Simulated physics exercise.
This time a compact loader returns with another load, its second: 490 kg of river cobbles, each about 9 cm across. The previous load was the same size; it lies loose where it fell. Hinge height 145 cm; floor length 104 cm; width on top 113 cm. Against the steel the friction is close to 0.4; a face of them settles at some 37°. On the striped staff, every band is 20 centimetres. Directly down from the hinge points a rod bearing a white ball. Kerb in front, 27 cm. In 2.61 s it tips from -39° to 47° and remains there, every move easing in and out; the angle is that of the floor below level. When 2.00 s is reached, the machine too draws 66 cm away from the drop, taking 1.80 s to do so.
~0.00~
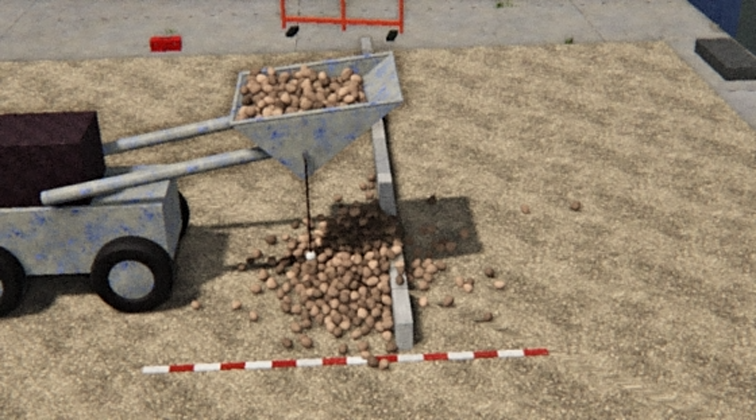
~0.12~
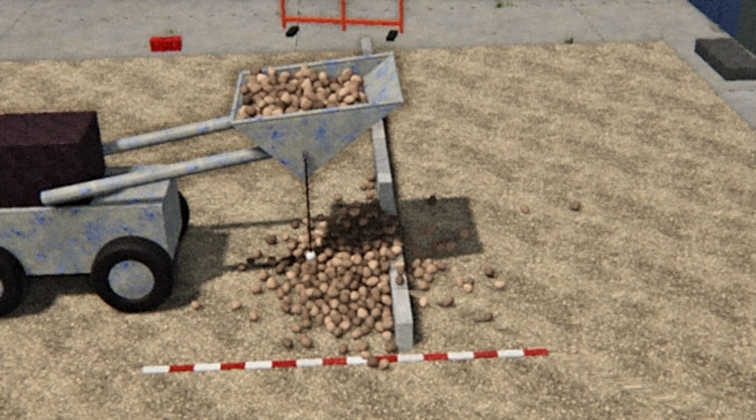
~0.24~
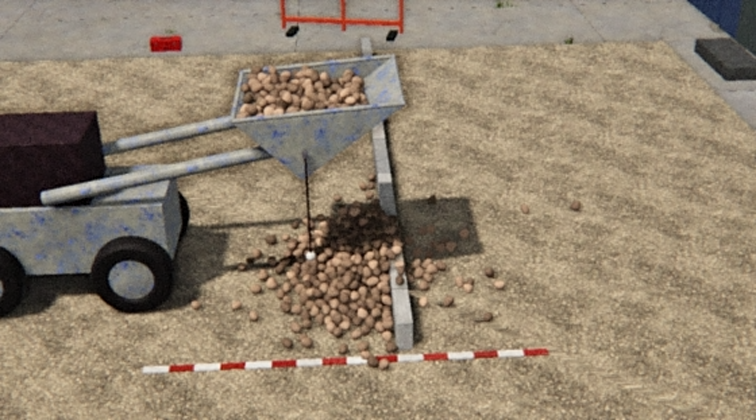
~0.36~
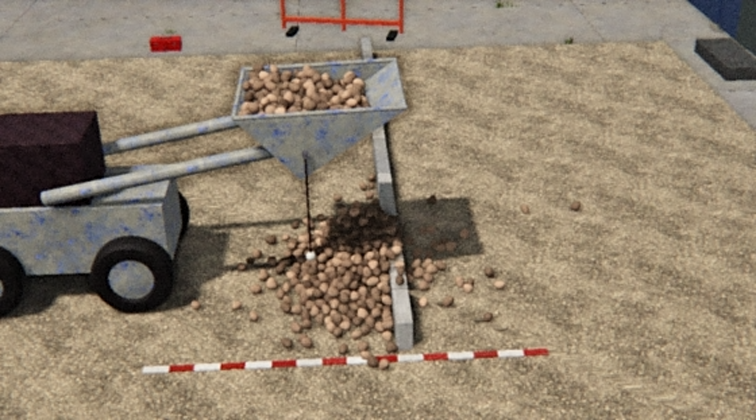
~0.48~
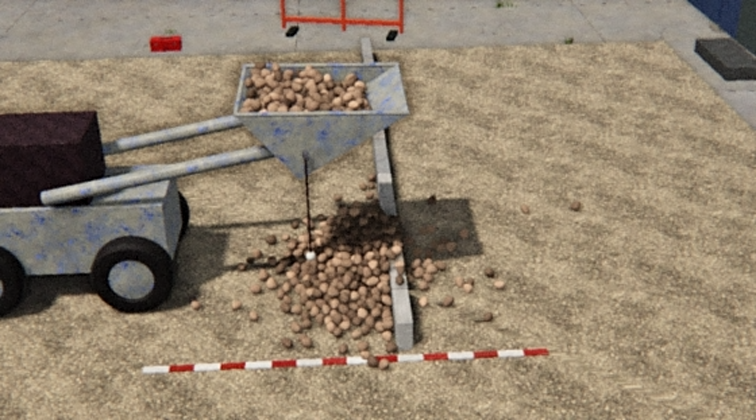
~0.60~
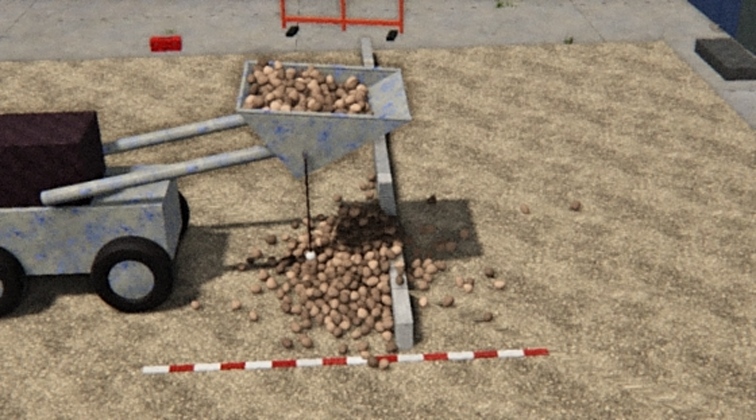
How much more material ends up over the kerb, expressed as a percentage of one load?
About 77 per cent of a load more.
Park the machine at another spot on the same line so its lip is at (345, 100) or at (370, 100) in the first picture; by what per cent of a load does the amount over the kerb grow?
I'd expect near 15 per cent first and near 40 per cent next.
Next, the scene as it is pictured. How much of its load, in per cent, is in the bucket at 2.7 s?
Close to 0 in a hundred is still held.
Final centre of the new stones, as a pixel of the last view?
Their centre rests close to (435, 255).
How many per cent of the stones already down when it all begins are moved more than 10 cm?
10 %.
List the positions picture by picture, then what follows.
Lip at (403, 100), floor tilted -39°, highest stones at (299, 82). The earlier load is highest near (377, 234), 36 cm above ground level, 93 % on this side of the kerb, 6 % over the kerb, in the first picture.
The bucket is at -38°, its lip at (403, 101); the top of the load is at (294, 80); the stones move at 0.0 m/s on average, in the second picture.
The bucket is at -37°, its lip at (404, 103); the top of the load is at (287, 82); the stones move at 0.1 m/s on average, in the third picture.
The bucket is at -35°, its lip at (406, 107); the top of the load is at (280, 79); the stones move at 0.1 m/s on average, in the fourth picture.
The bucket is at -31°, its lip at (409, 113); the top of the load is at (268, 78); the stones move at 0.1 m/s on average, in the fifth picture.
The bucket is at -27°, its lip at (411, 119); the top of the load is at (271, 76); the stones move at 0.2 m/s on average, in the sixth picture.
After 2.0 s the floor is at 34°; in per cent of one load, 84 in the bucket, 101 on this side of the kerb, 15 over the kerb; the foremost stones are at (499, 259).
After 2.7 s the floor is at 47°; in per cent of one load, 0 in the bucket, 122 on this side of the kerb, 78 over the kerb; the foremost stones are at (540, 248).
After 4.2 s the floor is at 47°; in per cent of one load, 0 in the bucket, 117 on this side of the kerb, 83 over the kerb; the foremost stones are at (604, 254).
After 6.9 s the floor is at 47°; in per cent of one load, 0 in the bucket, 117 on this side of the kerb, 83 over the kerb; the foremost stones are at (604, 254). Net gain over the kerb, 77.
